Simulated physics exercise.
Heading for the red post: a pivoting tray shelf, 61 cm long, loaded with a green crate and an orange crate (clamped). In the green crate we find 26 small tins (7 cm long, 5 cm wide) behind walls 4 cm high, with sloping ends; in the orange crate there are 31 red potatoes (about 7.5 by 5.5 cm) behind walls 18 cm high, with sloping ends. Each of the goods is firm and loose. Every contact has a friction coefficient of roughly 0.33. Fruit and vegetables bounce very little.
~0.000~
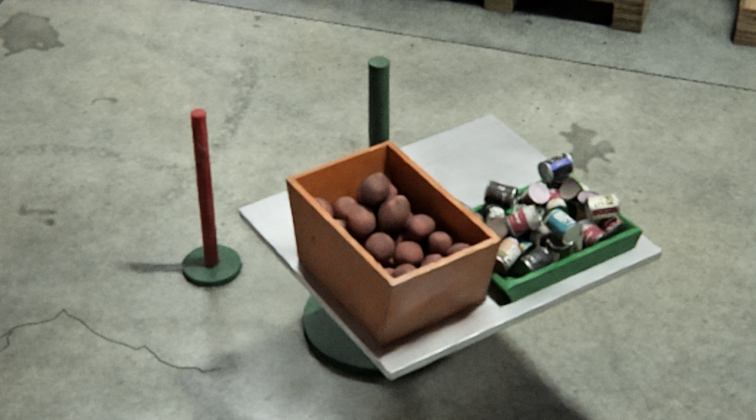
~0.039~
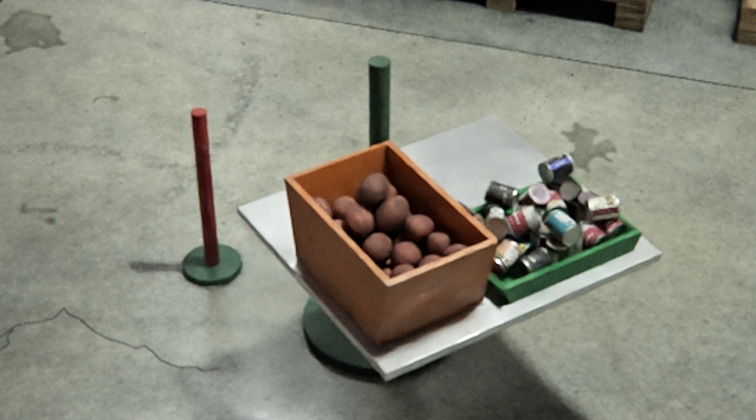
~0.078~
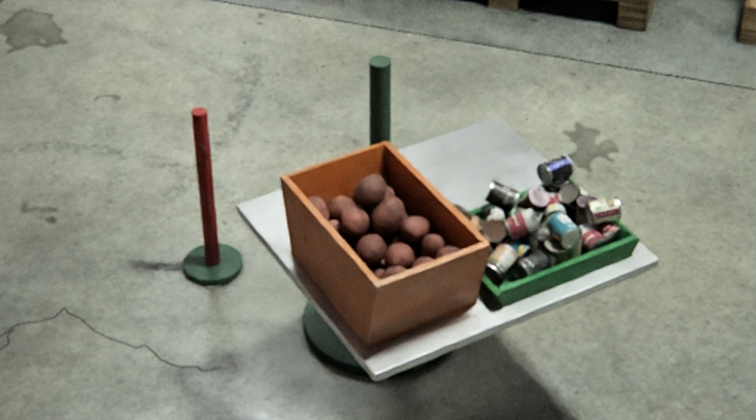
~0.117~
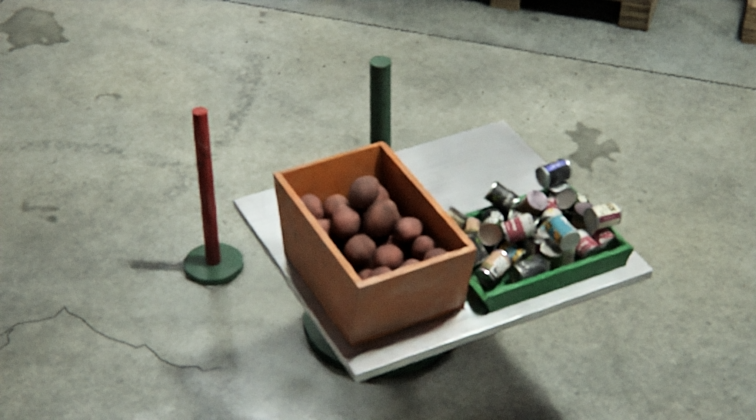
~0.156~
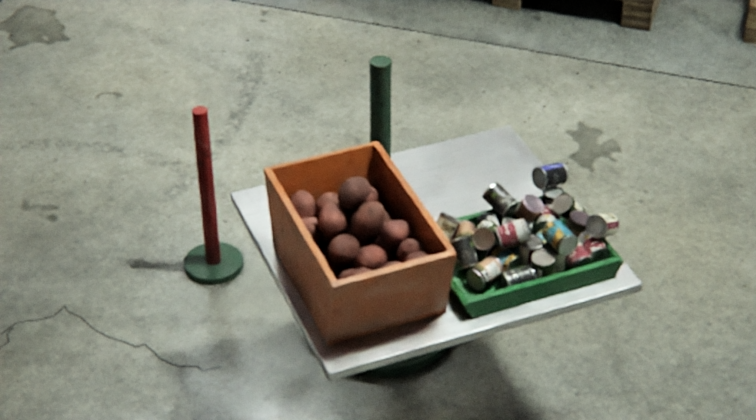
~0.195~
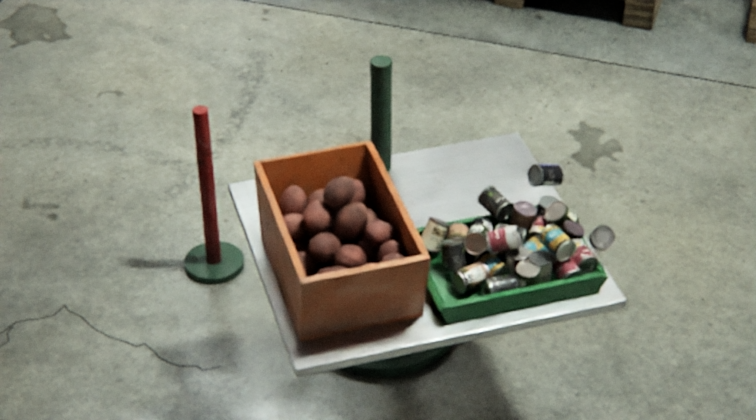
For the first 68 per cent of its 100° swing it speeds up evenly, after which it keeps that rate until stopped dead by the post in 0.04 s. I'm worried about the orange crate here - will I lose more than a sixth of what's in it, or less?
You will lose less than a sixth.
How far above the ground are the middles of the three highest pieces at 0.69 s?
Mean height: Some 74 cm.
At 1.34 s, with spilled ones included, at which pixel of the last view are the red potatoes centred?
Near (218, 122).
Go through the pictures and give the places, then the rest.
In the first frame (places track the rim corner closest to us here), orange crate (391, 280); green crate (509, 285); 0° round; all still inside.
In the second frame, orange crate (387, 281); green crate (507, 287); 1° round.
In the third frame, orange crate (376, 282); green crate (500, 290); 2° round.
In the fourth frame, orange crate (359, 282); green crate (487, 295); 5° round.
In the fifth frame, orange crate (334, 281); green crate (469, 301); 10° round.
In the sixth frame, orange crate (303, 278); green crate (444, 306); 15° round; 2 out, the lowest tin at (602, 238).
After 0.49 s, end of the swing.
After 0.57 s, the green crate is down by 10 of 26 and the orange crate has all 31.
After 0.69 s, the green crate is down by 14 of 26 and the orange crate is down by 1 of 31.
After 0.91 s, the green crate is down by 16 of 26 and the orange crate is down by 1 of 31.
When it is over (at 1.34 s), the green crate is down by 16 of 26 and the orange crate is down by 1 of 31. Asked share, 1 of 31, 3 per cent.
